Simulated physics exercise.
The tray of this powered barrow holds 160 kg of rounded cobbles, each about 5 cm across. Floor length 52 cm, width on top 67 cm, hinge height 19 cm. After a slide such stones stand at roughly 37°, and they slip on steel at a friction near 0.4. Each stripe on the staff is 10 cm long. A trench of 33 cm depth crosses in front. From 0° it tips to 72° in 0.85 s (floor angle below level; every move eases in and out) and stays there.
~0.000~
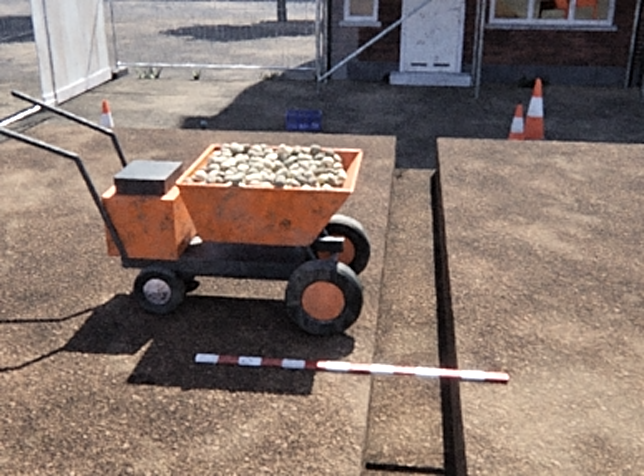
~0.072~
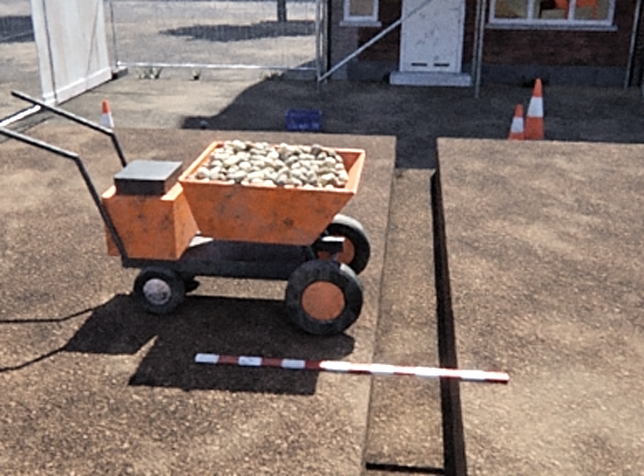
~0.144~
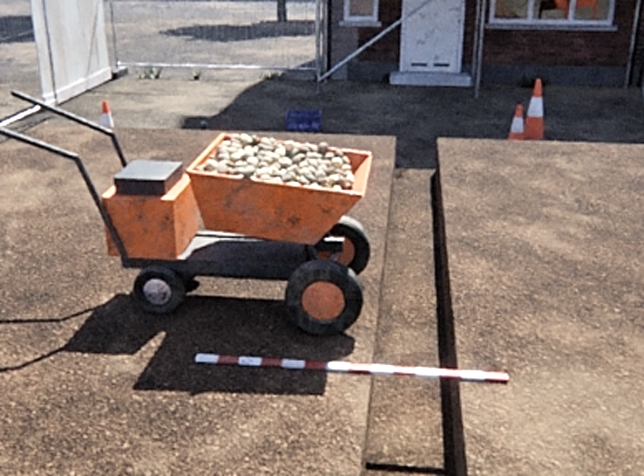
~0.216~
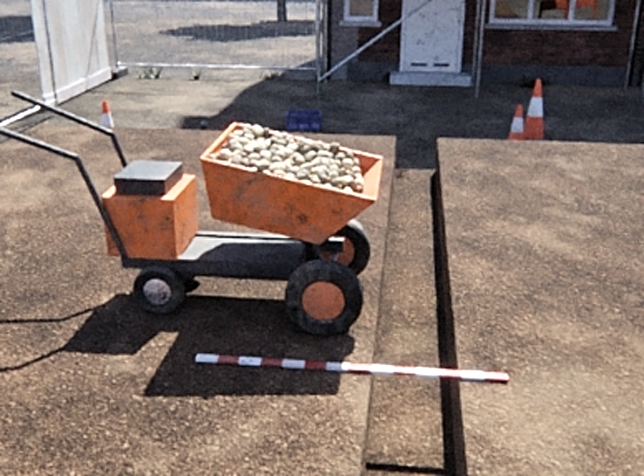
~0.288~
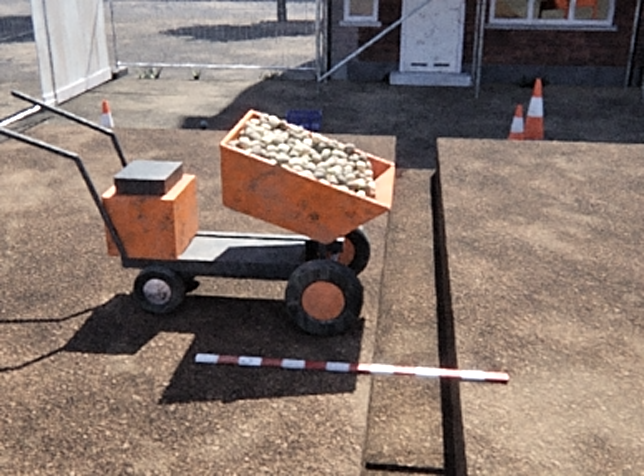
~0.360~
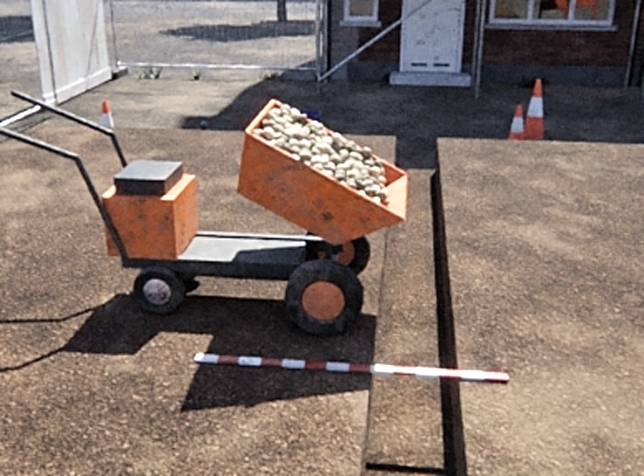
The video shows an orange powered barrow loaded with rounded cobbles, standing beside a trench near a red-and-white staff, as its tray tilts forward to the right, the back rising steadily while the stones stay heaped inside.
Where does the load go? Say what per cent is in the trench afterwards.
Some 26 per cent of it.
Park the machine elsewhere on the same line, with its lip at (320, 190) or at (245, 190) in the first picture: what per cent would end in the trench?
First some 50, then 90 per cent.
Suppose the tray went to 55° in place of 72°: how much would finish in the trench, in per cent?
In that case some 10 per cent.
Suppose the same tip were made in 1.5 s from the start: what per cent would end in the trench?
Then about 35 per cent.
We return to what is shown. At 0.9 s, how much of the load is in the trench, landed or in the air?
Some 0 per cent.
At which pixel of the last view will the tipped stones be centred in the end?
Around (499, 308).
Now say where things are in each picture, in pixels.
The first picture shows lip at (351, 192), floor tilted 0°, highest stones at (258, 150).
In the second picture, the tray is at 1°, its lip at (354, 193); the top of the load is at (245, 149); the stones move at 0.4 m/s on average.
The third picture shows lip at (362, 196), floor tilted 5°, highest stones at (248, 145); the stones move at 0.7 m/s on average.
In the fourth picture, the tray is at 12°, its lip at (375, 201); the top of the load is at (253, 135); the stones move at 0.9 m/s on average.
In the fifth picture, the tray is at 19°, its lip at (389, 209); the top of the load is at (263, 125); the stones move at 1.1 m/s on average.
In the sixth picture, the tray is at 28°, its lip at (404, 220); the top of the load is at (279, 117); the stones move at 1.2 m/s on average.
After 0.6 s the floor is at 61°; 100 % in the tray; the foremost stones are at (441, 242).
After 0.9 s the floor is at 72°; 59 % in the tray, 1 % in the trench, 40 % past the trench; the foremost stones are at (543, 316).
After 1.3 s the floor is at 72°; 23 % in the tray, 4 % in the trench, 73 % past the trench; the foremost stones are past the picture's edge.
After 3.2 s the floor is at 72°; 0 % in the tray, 26 % in the trench, 74 % past the trench; the foremost stones are past the picture's edge.
